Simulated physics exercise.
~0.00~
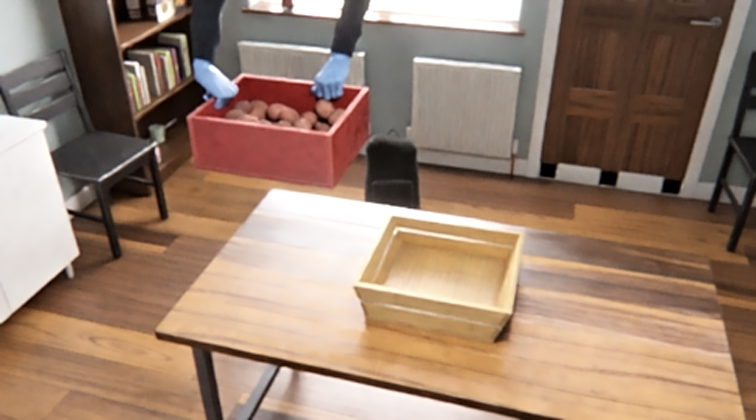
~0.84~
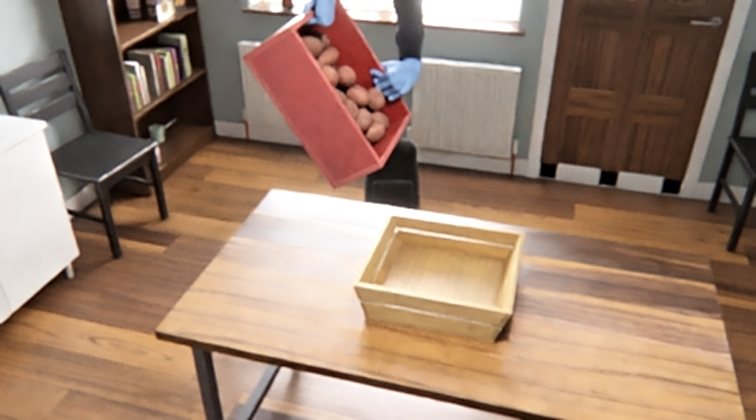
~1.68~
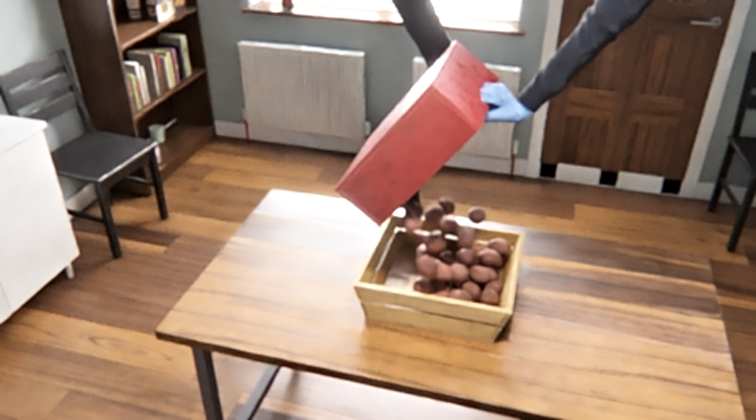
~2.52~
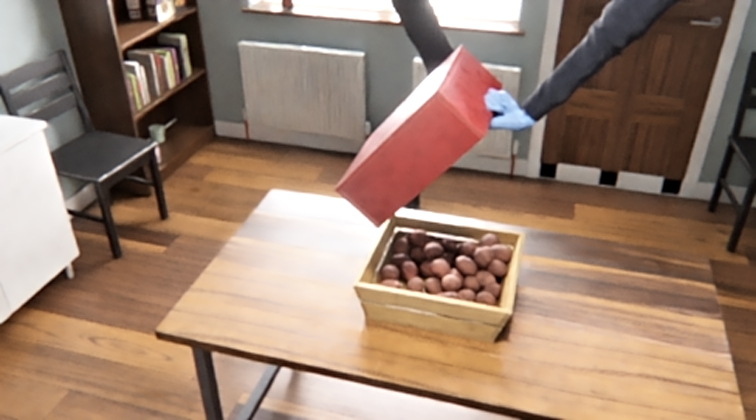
A red tote full of red potatoes, held by blue-gloved hands, moved right and tipped steeply over an empty wooden tub on the table. The potatoes tumbled out and filled the tub, with none seen landing outside, while the tote stayed tilted above.
